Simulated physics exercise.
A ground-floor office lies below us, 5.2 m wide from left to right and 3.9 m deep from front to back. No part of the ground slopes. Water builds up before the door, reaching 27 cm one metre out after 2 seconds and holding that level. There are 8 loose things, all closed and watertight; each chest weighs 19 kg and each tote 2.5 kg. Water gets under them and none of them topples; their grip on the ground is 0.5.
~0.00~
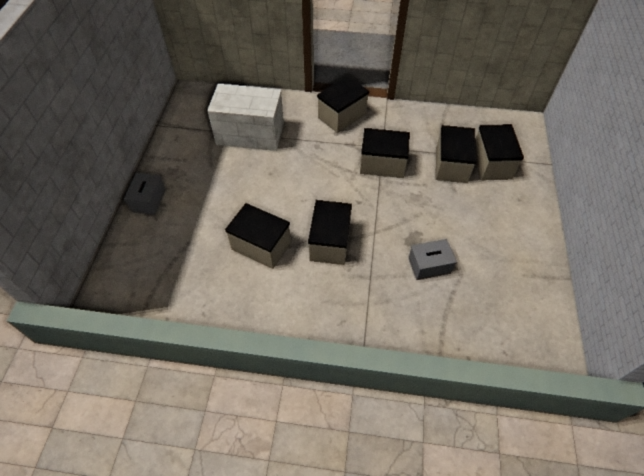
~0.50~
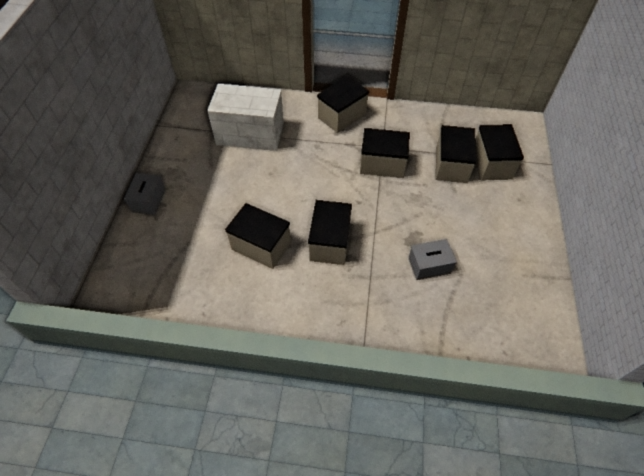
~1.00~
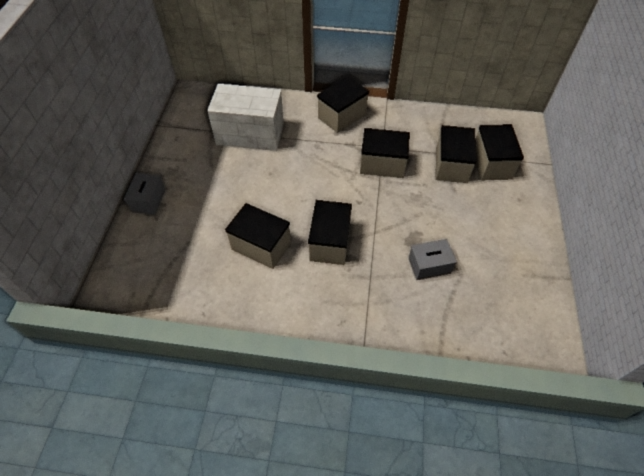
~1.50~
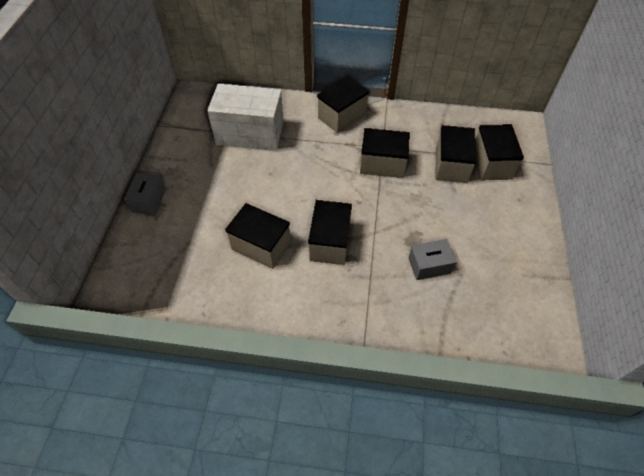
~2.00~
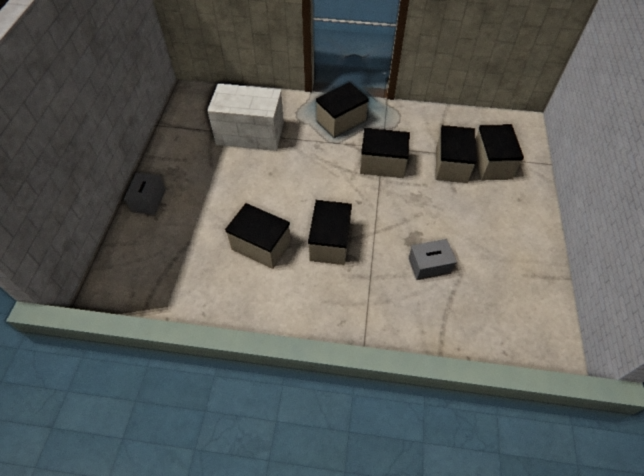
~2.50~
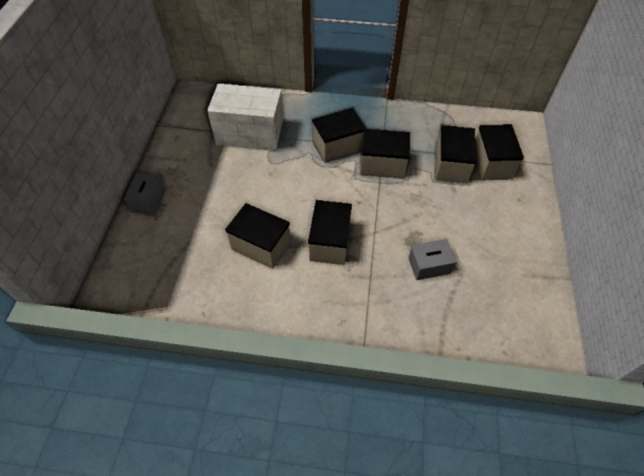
A walled room with a pale, cracked floor is seen from high above, with a doorway in the back wall and a low green ledge in front. A white block, six black-topped tan boxes and two small grey boxes sit about the floor. Bluish water covers the tiles outside and darkens beyond the doorway, then spreads inside, and the box nearest the door slides forward while the others and the camera stay still.
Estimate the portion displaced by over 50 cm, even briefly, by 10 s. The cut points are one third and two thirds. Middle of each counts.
It's shaping up to be most of them, two thirds and up.
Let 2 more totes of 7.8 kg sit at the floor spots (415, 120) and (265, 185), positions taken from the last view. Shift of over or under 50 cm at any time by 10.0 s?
So the first ends up within that distance while the second ends up beyond that distance.
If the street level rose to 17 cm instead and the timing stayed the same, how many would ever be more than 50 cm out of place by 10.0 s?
With that change, 3 of them.
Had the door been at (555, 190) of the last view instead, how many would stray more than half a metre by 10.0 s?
Then 8 of them would.
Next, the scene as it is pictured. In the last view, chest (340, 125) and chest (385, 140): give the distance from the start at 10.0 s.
Shifts: 300 cm / 250 cm.
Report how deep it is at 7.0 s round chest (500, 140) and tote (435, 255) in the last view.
First about 1 cm, second about 12 cm.
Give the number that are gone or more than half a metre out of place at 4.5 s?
The count is 4.
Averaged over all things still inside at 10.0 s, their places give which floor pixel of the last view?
They average out to somewhere around (383, 244).
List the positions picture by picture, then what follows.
The first picture shows a chest at (343, 93), on the bottom; a chest at (386, 142), on the bottom; 0.0 m2 under water; 0 of 8 have shifted.
The second picture shows a chest at (343, 93), on the bottom; a chest at (386, 142), on the bottom; water covers 0.0 m2; 0 of 8 have shifted.
The third picture shows a chest at (343, 93), on the bottom; a chest at (386, 142) rests on the ground; 0.0 m2 under water; 0 of 8 have shifted.
The fourth picture shows a chest at (343, 93), on the bottom; a chest at (386, 142) rests on the ground; 0.1 m2 under water; 0 of 8 have shifted.
The fifth picture shows a chest at (342, 98) rests on the ground, 11 cm from its start; a chest at (386, 142), on the bottom; 0.6 m2 under water; 1 of 8 have shifted.
The sixth picture shows a chest at (339, 123), on the bottom, 57 cm from its start; a chest at (386, 142) rests on the ground; water covers 2.5 m2; 1 of 8 have shifted.
After 3.5 s 2 of 8 are over 50 cm from their spots; 0 afloat.
After 4.5 s 4 of 8 are over 50 cm from their spots; 0 afloat.
After 7.0 s 5 of 8 are over 50 cm from their spots; 6 afloat.
After 10.0 s 6 of 8 are over 50 cm from their spots, and 6 have been at some point; 6 afloat.
